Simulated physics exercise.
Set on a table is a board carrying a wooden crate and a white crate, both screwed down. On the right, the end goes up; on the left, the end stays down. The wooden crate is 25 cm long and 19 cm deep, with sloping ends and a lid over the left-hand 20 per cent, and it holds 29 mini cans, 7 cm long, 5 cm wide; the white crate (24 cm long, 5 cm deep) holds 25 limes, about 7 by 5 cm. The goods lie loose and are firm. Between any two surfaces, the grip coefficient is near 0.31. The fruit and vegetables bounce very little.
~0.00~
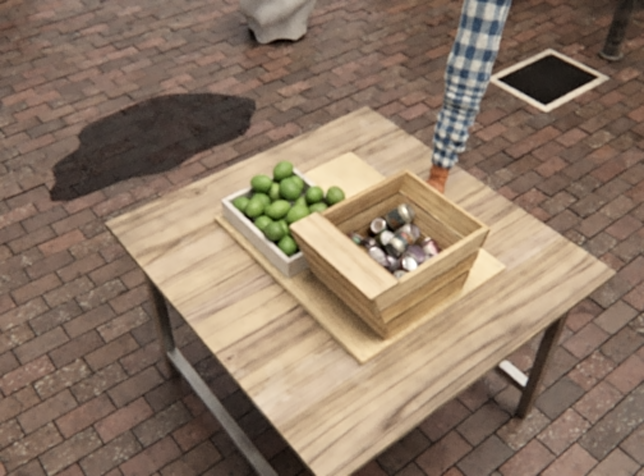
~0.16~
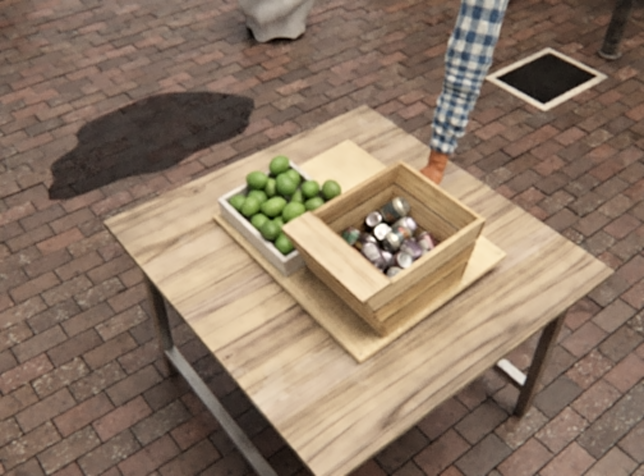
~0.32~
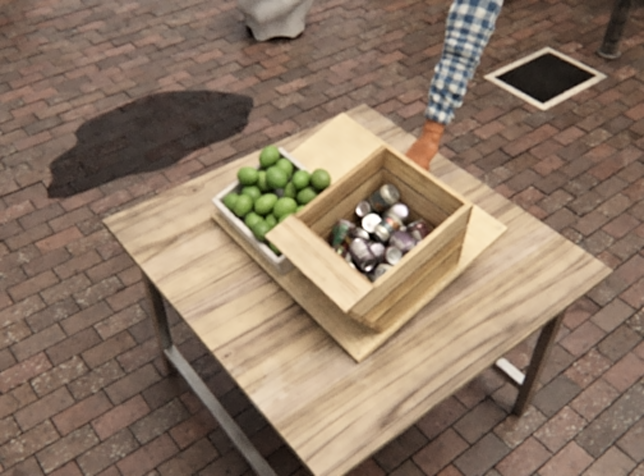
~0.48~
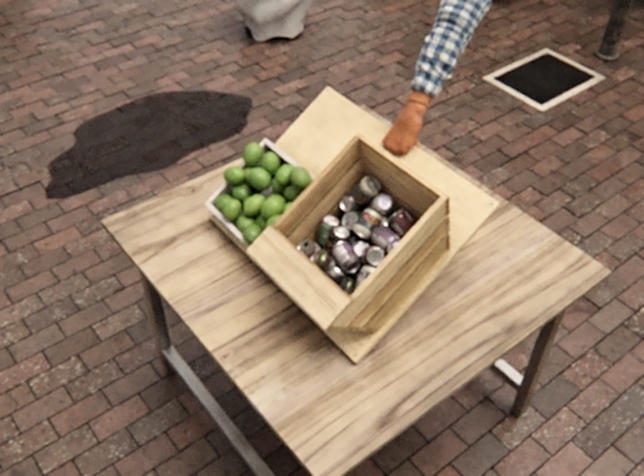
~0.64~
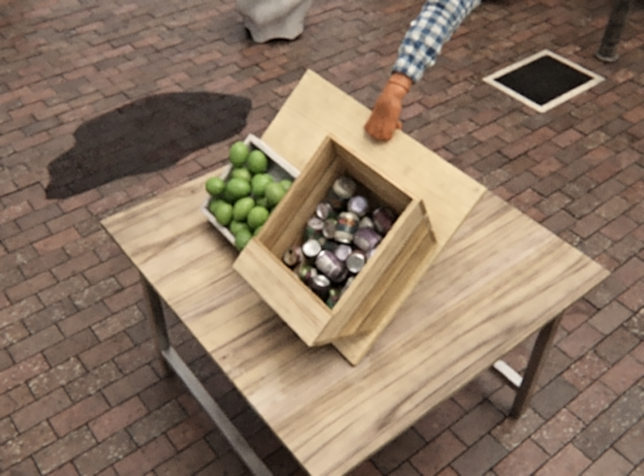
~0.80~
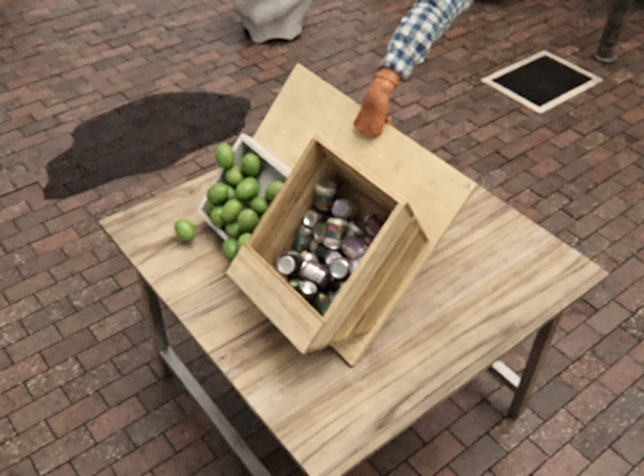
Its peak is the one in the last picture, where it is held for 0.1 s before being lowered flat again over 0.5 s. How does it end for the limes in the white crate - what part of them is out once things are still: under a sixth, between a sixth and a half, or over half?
The white crate ends up having lost between a sixth and a half of them.
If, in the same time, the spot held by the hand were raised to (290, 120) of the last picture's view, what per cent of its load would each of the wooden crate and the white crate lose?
In that case wooden crate sheds 30 percent of its load and white crate sheds 60 percent.
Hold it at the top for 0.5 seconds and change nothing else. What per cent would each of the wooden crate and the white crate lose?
Wooden crate 0%, white crate 40%.
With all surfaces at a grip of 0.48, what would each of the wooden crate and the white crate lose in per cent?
In that case the wooden crate sheds 0 per cent, while the white crate sheds 30 per cent.
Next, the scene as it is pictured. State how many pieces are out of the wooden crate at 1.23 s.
The wooden crate is at around 0.
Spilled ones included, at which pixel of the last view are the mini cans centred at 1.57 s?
In the last view they're centred near (377, 273).
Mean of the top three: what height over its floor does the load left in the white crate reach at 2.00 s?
Roughly 9 centimetres.
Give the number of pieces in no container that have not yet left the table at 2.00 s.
About 3.
After 0.99 s, tilt 45°; 0 of 29 out of the wooden crate and 6 of 25 out of the white crate.
After 1.23 s, tilt 13°; 0 of 29 out of the wooden crate and 8 of 25 out of the white crate.
After 1.57 s, tilt 0°; 0 of 29 out of the wooden crate and 8 of 25 out of the white crate.
When it is over (at 2.00 s), 0 of 29 out of the wooden crate and 8 of 25 out of the white crate. Asked share, 8 of 25, 32 per cent.
